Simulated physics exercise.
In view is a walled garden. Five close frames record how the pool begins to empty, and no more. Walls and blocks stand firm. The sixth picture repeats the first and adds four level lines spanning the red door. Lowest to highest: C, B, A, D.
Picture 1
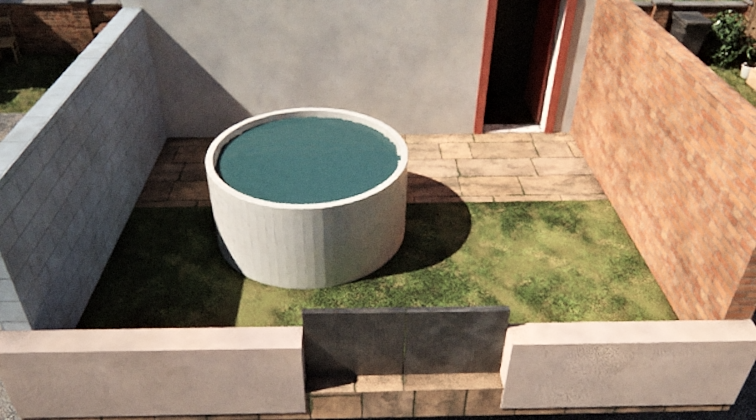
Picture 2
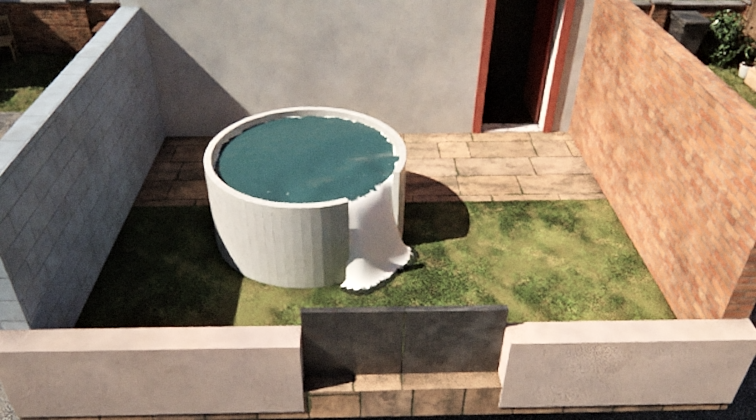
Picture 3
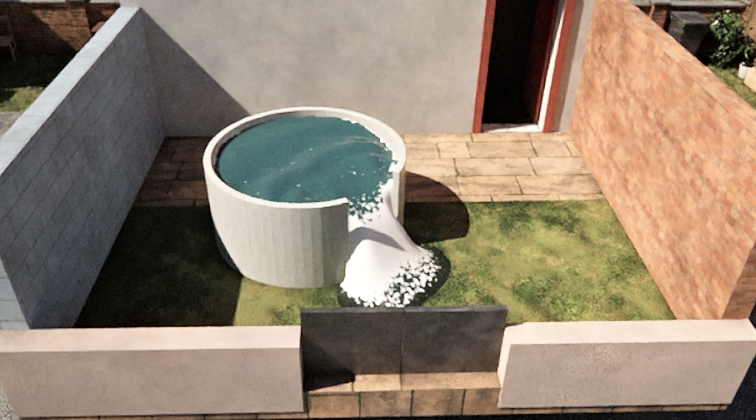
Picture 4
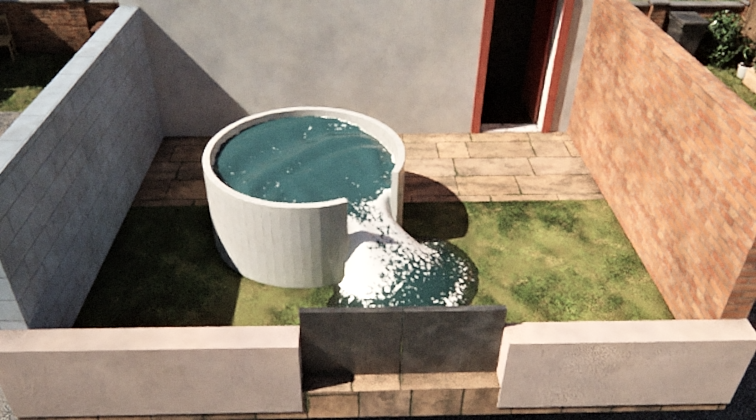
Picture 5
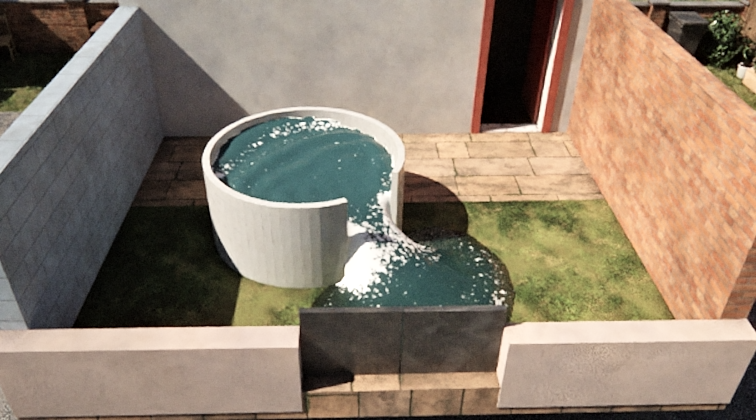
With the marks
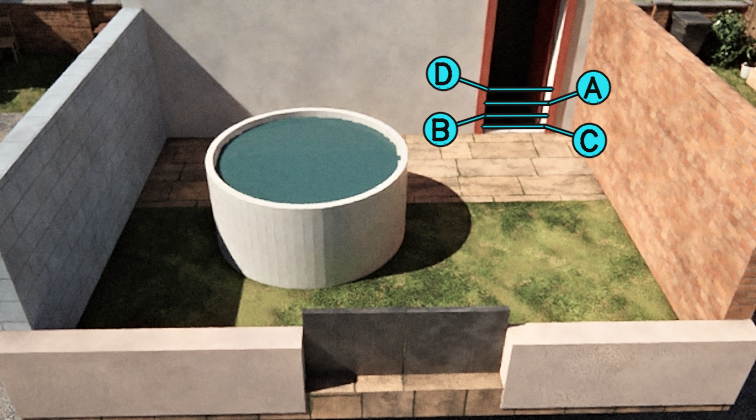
Water pours through a gap in the round pool's wall and spreads across the grass.
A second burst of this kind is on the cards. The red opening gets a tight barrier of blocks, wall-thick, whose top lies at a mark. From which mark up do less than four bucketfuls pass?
Line B.
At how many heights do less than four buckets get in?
Three of them.
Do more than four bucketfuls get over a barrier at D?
No, not at all.
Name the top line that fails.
Here it is line C.
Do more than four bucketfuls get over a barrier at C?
Yes, it does.
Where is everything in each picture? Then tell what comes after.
Water in the pool at rest, its middle at (308, 158); foot of the red doorway at (513, 133); shut gate at (405, 321).
Water covers 1 % of the ground and shows as far out as (356, 290).
Water covers 4 % of the ground and shows as far out as (421, 297).
Water covers 7 % of the ground and shows as far out as (466, 261).
Water covers 12 % of the ground and shows as far out as (505, 298).
On the marked copy, A at (517, 103); B at (515, 115); C at (514, 126); D at (519, 89); from the bottom up C, B, A, D.
With A, nothing gets over.
With B, nothing gets over.
With C, about 10 bucketfuls get in.
With D, nothing gets over.
